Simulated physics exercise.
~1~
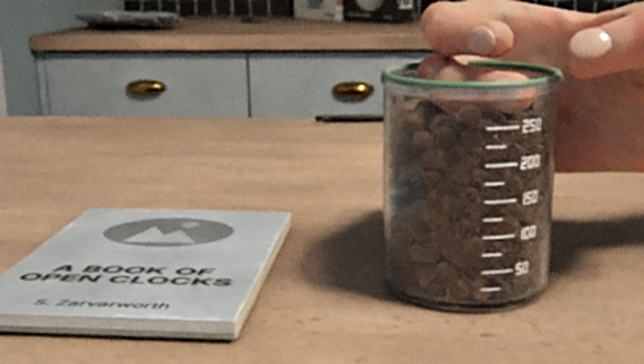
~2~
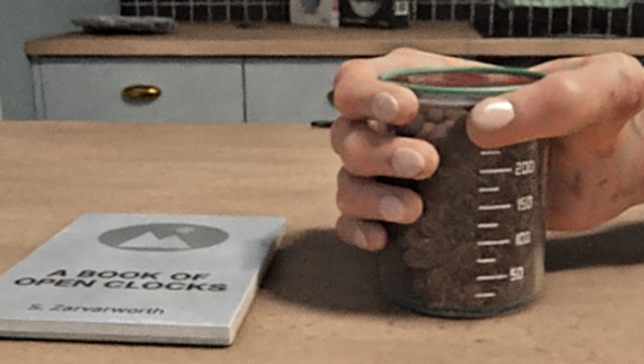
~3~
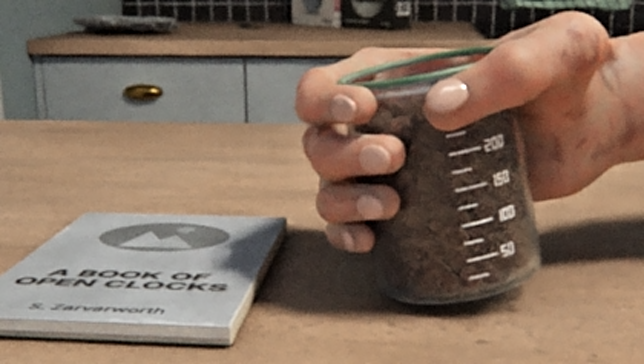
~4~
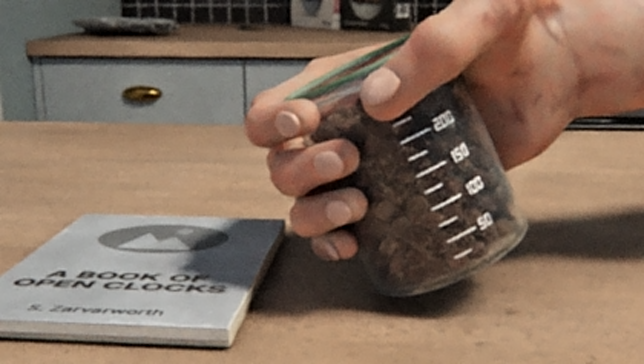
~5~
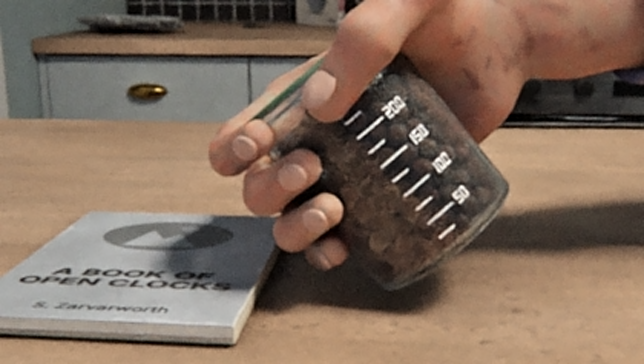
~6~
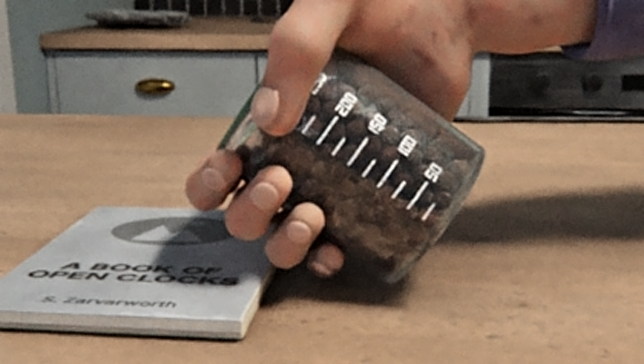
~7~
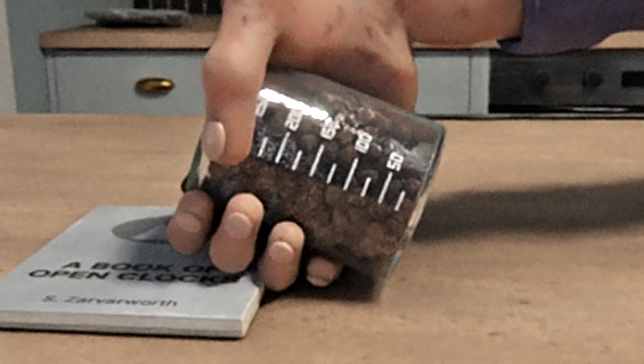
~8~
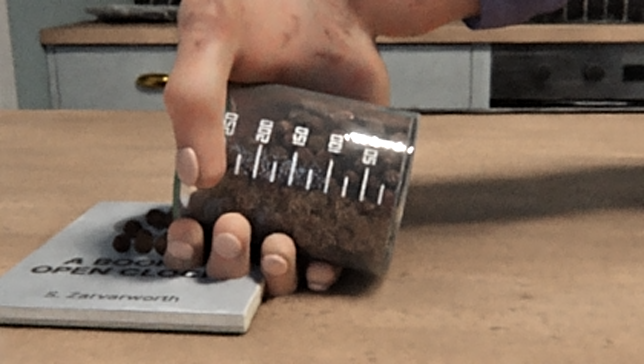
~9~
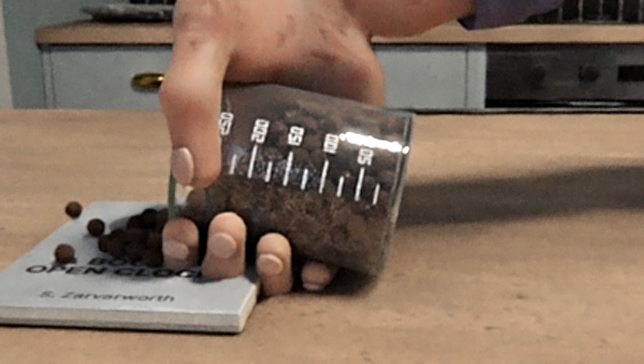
A hand reaches in from the right and grips a clear, green-rimmed beaker full of dark brown berries on a light wooden table, seen from slightly above by a gently swaying camera. To its left lies a pale grey book titled A Book of Open Clocks, with blue-grey drawers and brass handles behind. The hand tips the beaker leftward, lifting it slightly while the contents stay inside. It continues over onto its side, its mouth reaching the book. A few berries roll out onto the cover, while most remain in the beaker, still held there.
